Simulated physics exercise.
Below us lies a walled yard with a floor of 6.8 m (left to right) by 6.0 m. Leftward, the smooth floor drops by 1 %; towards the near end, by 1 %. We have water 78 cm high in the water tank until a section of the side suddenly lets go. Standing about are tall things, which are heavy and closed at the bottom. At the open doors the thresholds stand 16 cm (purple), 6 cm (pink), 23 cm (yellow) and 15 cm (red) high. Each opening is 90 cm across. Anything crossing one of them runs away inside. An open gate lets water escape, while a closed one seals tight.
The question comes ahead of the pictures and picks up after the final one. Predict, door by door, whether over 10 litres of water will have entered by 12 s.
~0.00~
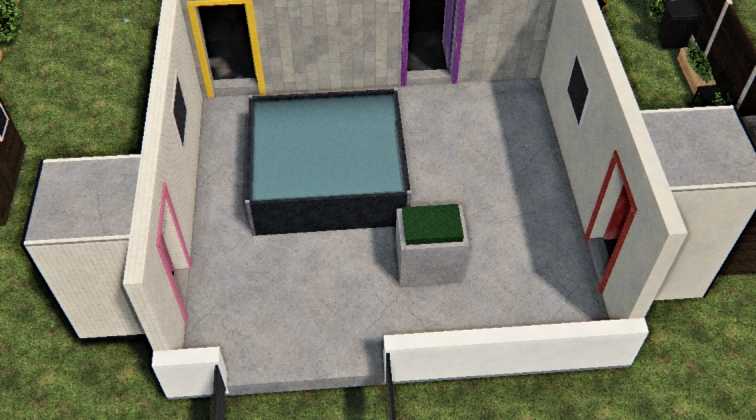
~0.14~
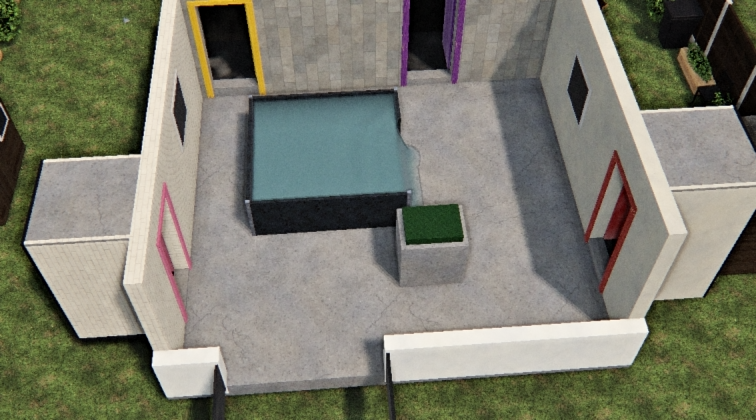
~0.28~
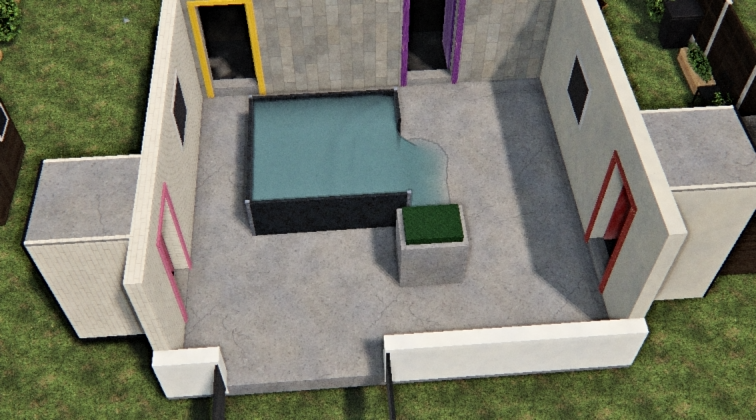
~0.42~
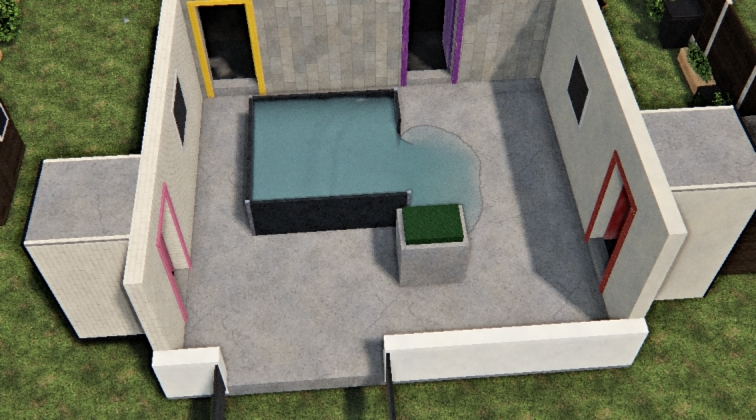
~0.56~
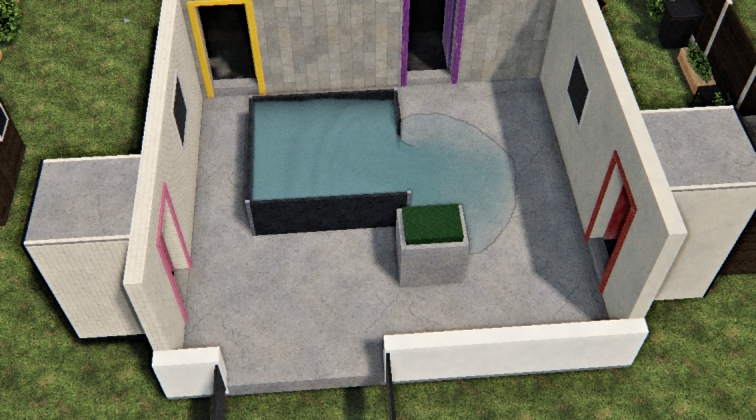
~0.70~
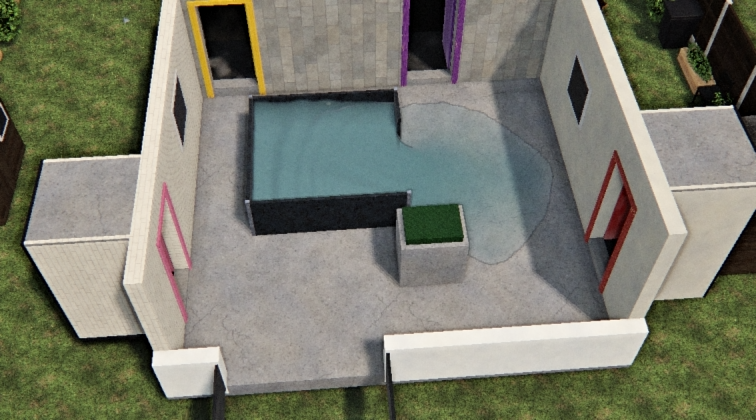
At the purple door the amount will not overshoot the limit; at the pink door the amount will overshoot the limit; at the yellow door the amount will not overshoot the limit; at the red door the amount will overshoot the limit.
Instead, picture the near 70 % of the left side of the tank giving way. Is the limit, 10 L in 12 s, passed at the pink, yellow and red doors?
Door by door - pink: Out of bounds, yellow: Out of bounds, red: Within bounds.
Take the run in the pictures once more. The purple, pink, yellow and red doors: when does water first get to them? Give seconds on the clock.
Purple = 1.1 s, pink = 4.5 s, yellow = 4.5 s, red = 1.2 s.
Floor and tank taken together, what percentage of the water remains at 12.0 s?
78 %.
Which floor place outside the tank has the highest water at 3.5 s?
Near (589, 344).
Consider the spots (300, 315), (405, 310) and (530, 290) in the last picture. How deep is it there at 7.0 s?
Depth readings in turn - 5, 9, 17 cm.
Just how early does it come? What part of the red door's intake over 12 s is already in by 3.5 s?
About 65%.
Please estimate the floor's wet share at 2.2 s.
40 %.
After 1.4 s water covers 35 % of the floor and is deepest (42 cm) near (409, 209); purple door 3 cm at the sill, 0 L in, pink door not reached, yellow door not reached, red door 19 cm at the sill, 0 L in.
After 2.2 s water covers 40 % of the floor and is deepest (60 cm) near (612, 343); purple door 2 cm at the sill, 0 L in, pink door not reached, yellow door not reached, red door 31 cm at the sill, 35 L in.
After 3.5 s water covers 60 % of the floor and is deepest (41 cm) near (589, 344); purple door 10 cm at the sill, 0 L in, pink door not reached, yellow door not reached, red door 23 cm at the sill, 108 L in.
After 7.0 s water covers 95 % of the floor and is deepest (22 cm) near (578, 345); purple door 8 cm at the sill, 0 L in, pink door 18 cm at the sill, 131 L in, yellow door 15 cm at the sill, 0 L in, red door 17 cm at the sill, 165 L in.
After 12.0 s water covers 100 % of the floor and is deepest (17 cm) near (182, 375); purple door 7 cm at the sill, 0 L in, pink door 15 cm at the sill, 388 L in, yellow door 12 cm at the sill, 0 L in, red door 10 cm at the sill, 168 L in.
